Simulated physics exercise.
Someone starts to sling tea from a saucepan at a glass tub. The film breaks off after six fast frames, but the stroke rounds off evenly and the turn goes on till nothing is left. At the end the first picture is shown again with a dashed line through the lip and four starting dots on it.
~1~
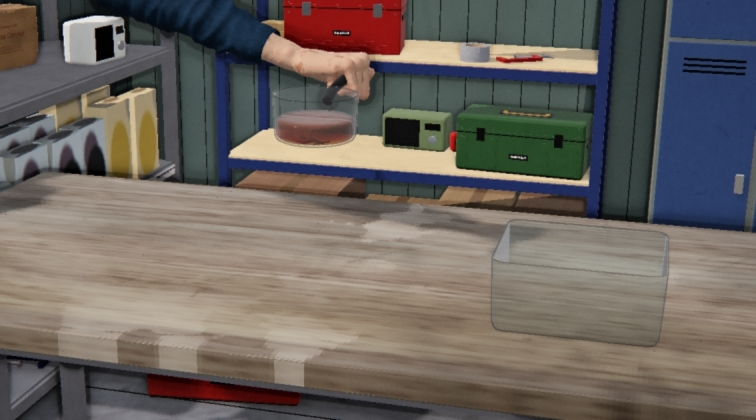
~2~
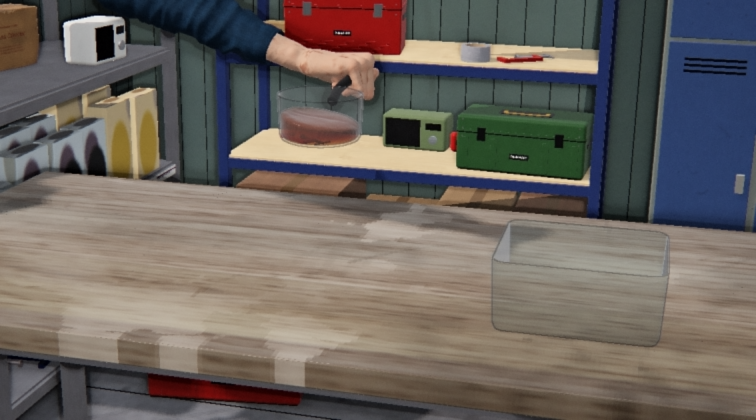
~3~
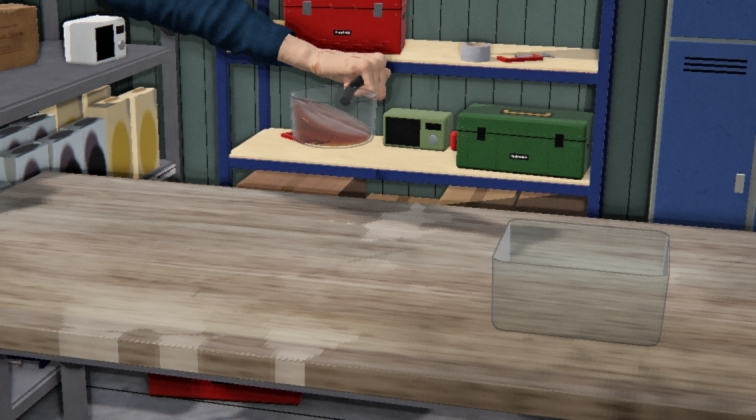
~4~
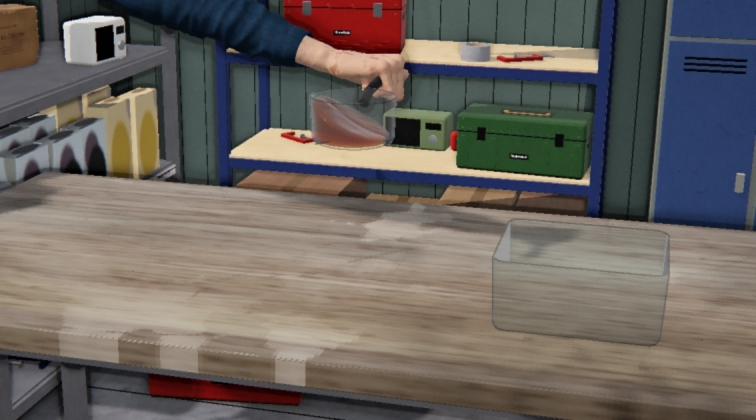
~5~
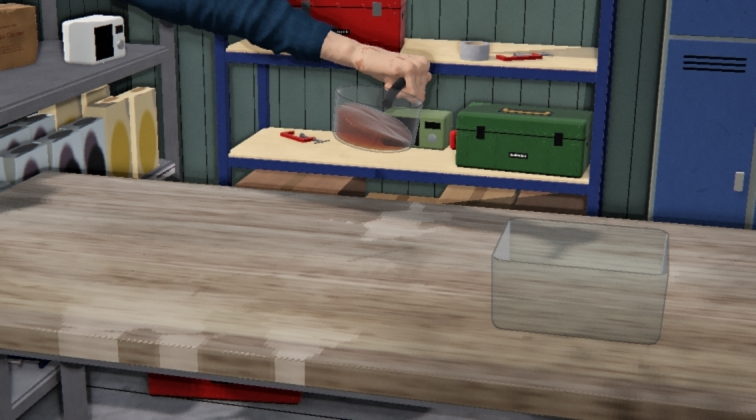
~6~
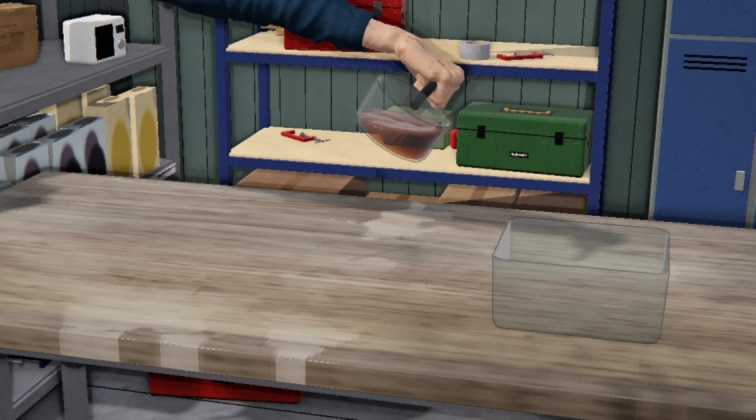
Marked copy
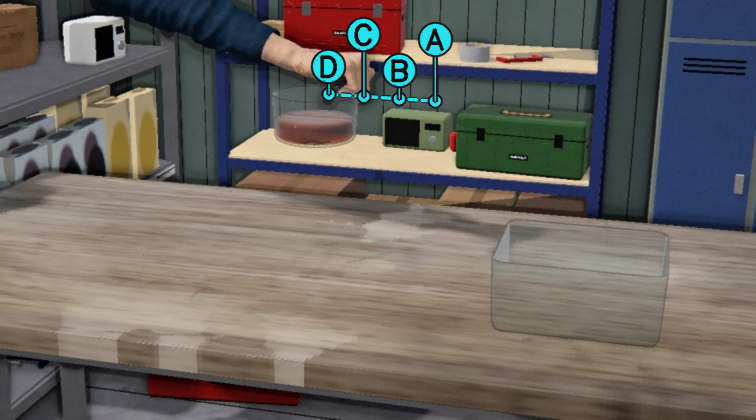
A hand moving a clear saucepan of sloshing reddish-brown tea rightward above a workbench, then tilting it near an empty glass tub.
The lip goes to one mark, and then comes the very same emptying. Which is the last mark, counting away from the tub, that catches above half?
Go for D.
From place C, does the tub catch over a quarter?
Yes, clearly.
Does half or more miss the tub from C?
No, that is safe.
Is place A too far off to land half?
No, that is safe.
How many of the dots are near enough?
All of the four.
On the marked copy, A at (435, 101); B at (399, 98); C at (363, 96); D at (328, 94).
If A is chosen, about 87 % lands in the tub, 4 % falls short and 9 % goes beside or beyond.
If B is chosen, about 88 % lands in the tub, 9 % falls short and 3 % goes beside or beyond.
If C is chosen, about 81 % lands in the tub, 7 % falls short and 12 % goes beside or beyond.
If D is chosen, about 75 % lands in the tub, 14 % falls short and 11 % goes beside or beyond.
